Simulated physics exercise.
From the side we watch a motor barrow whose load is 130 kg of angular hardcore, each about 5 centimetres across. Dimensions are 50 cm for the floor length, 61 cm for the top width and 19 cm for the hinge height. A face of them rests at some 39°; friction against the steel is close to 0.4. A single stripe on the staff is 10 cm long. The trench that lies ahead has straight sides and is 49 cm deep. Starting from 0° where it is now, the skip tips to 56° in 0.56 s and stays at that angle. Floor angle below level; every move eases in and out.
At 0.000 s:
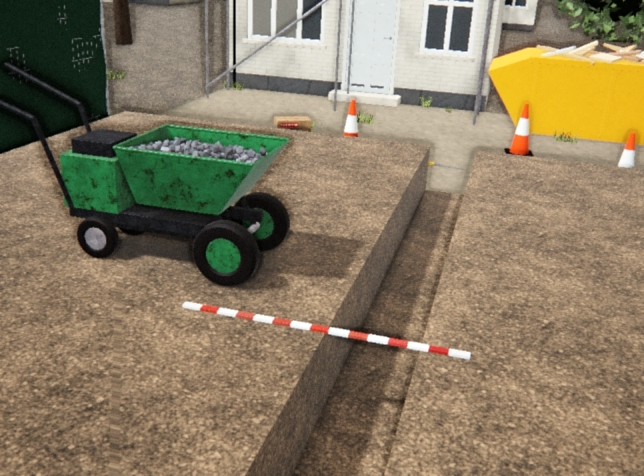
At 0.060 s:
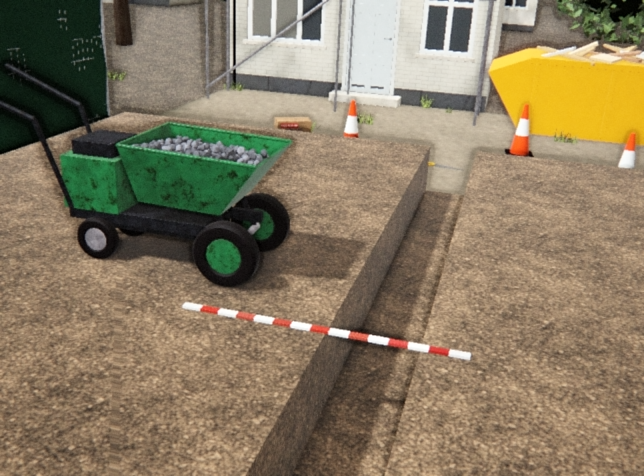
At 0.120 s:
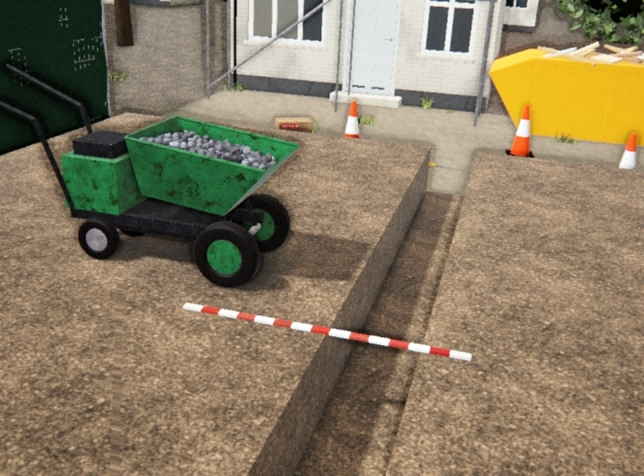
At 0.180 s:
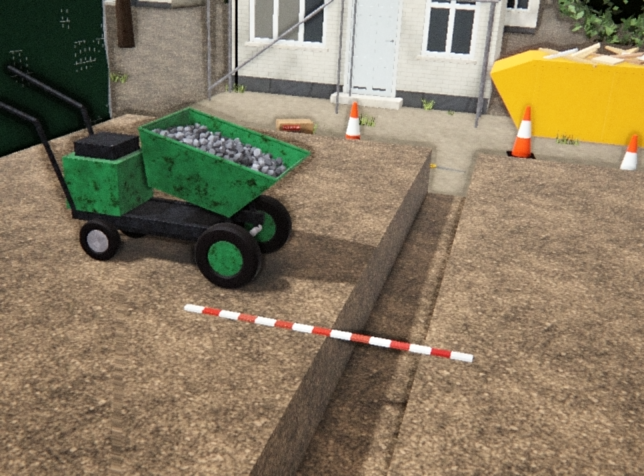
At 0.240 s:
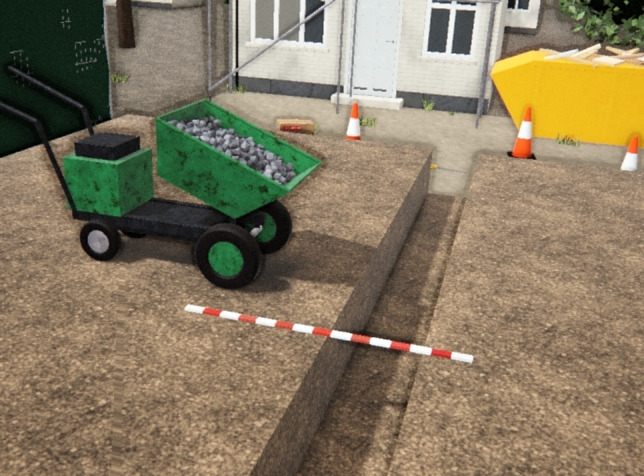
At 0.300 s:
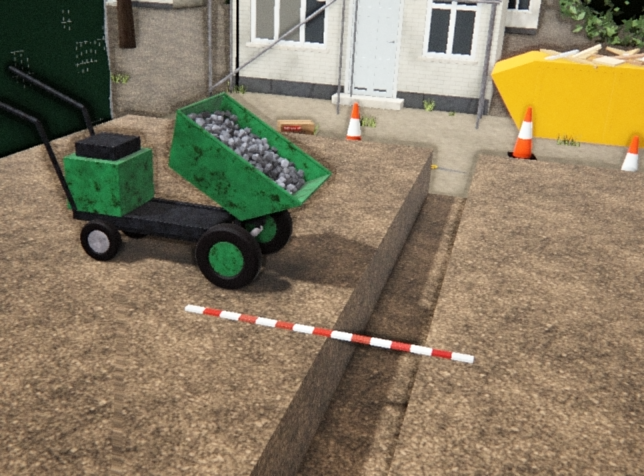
On a building plot beside a narrow straight-sided trench, a green motor barrow stands still, its level skip loaded with grey stones. The skip begins to tilt forward to the right, slightly at first, then more steeply, its rear rising away from the chassis while the stones slope toward the lowered lip.
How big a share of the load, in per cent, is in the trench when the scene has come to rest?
A share of about 37 percent.
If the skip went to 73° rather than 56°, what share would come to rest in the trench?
With that change, near 90 per cent.
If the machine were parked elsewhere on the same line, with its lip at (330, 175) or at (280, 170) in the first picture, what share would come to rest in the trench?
That gives roughly 15 per cent and roughly 35 per cent.
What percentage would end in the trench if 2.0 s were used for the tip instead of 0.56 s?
That would give about 10 percent.
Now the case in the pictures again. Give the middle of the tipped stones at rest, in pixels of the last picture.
Roughly at pixel (401, 365).
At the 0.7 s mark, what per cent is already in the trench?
Roughly 0% by that time.
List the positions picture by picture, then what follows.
The skip is at 0°, its lip at (253, 165); the top of the load is at (204, 148), in the first frame.
The skip is at 2°, its lip at (256, 167); the top of the load is at (193, 146); the stones move at 0.4 m/s on average, in the second frame.
The skip is at 7°, its lip at (265, 172); the top of the load is at (178, 138); the stones move at 0.8 m/s on average, in the third frame.
Lip at (277, 181), floor tilted 14°, highest stones at (190, 132); the stones move at 1.2 m/s on average, in the fourth frame.
The skip is at 22°, its lip at (289, 192); the top of the load is at (201, 124); the stones move at 1.3 m/s on average, in the fifth frame.
The skip is at 31°, its lip at (301, 204); the top of the load is at (217, 117); the stones move at 1.3 m/s on average, in the sixth frame.
After 0.4 s the floor is at 47°; 100 % in the skip; the foremost stones are at (303, 214).
After 0.7 s the floor is at 56°; 95 % in the skip, 3 % short of the trench, 2 % in the trench; the foremost stones are at (366, 254).
After 1.0 s the floor is at 56°; 65 % in the skip, 5 % short of the trench, 30 % in the trench; the foremost stones are at (431, 365).
After 3.0 s the floor is at 56°; 60 % in the skip, 3 % short of the trench, 37 % in the trench; the foremost stones are at (444, 371).
